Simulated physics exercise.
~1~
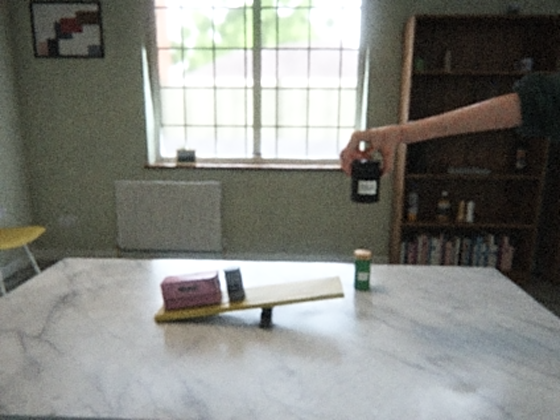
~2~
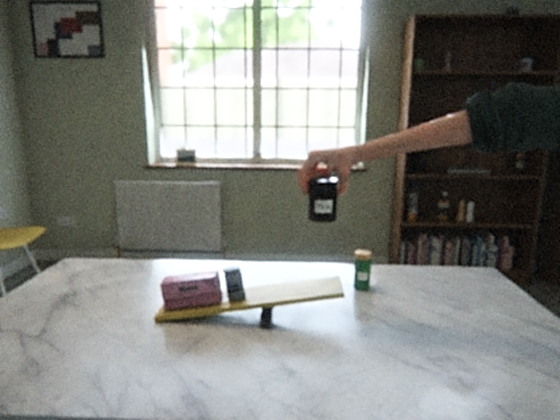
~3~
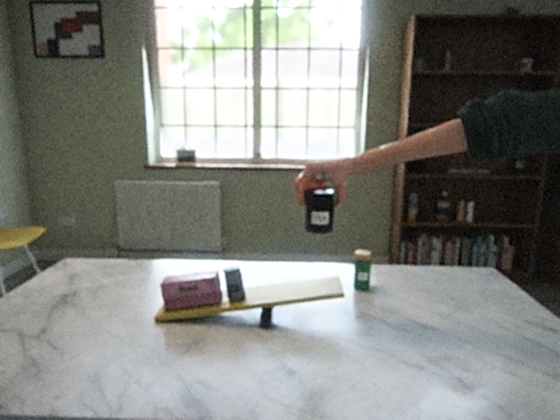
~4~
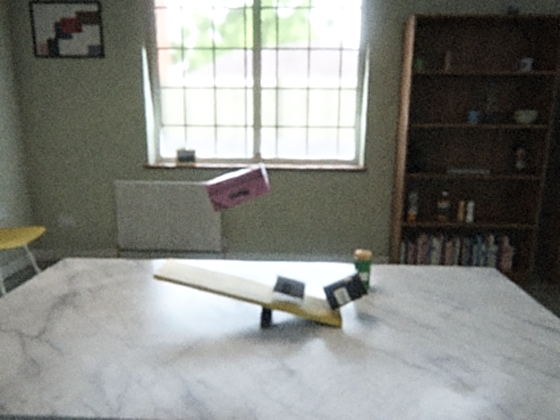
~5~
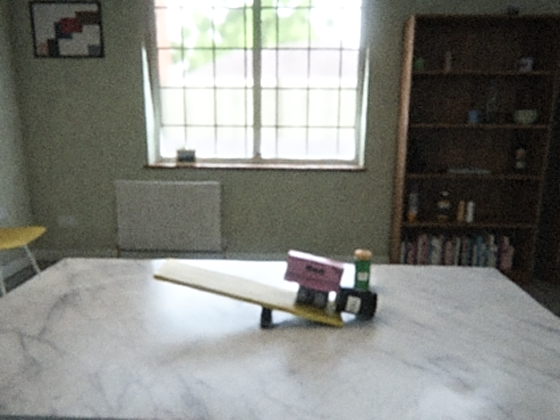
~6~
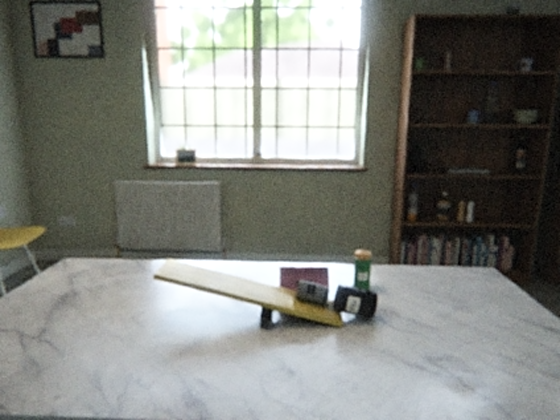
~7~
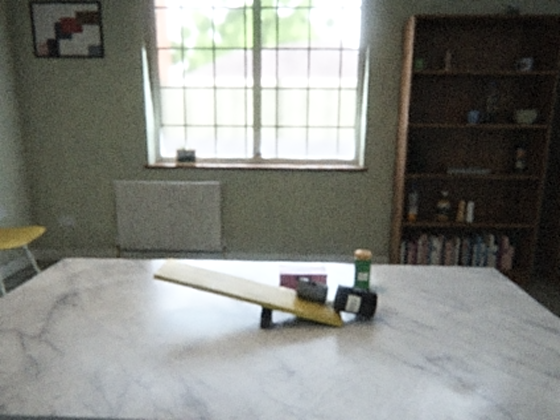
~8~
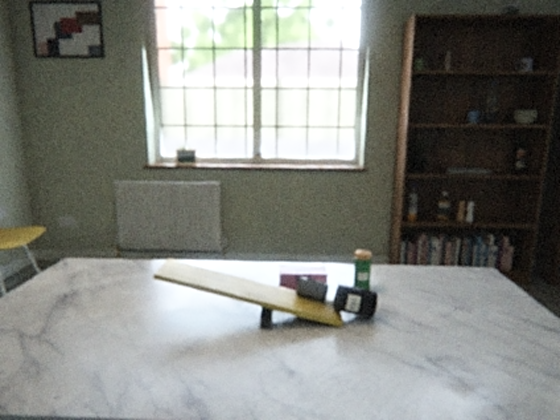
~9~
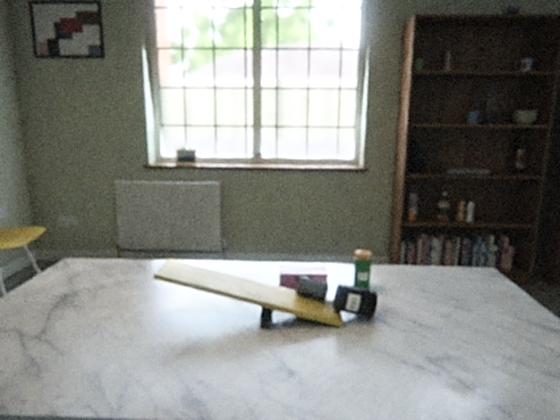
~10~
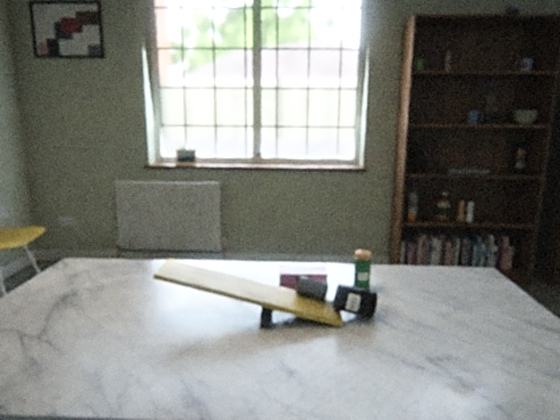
Hand dropping a black jar onto a seesaw plank's raised end, tipping it and tossing a pink packet that lands behind it.
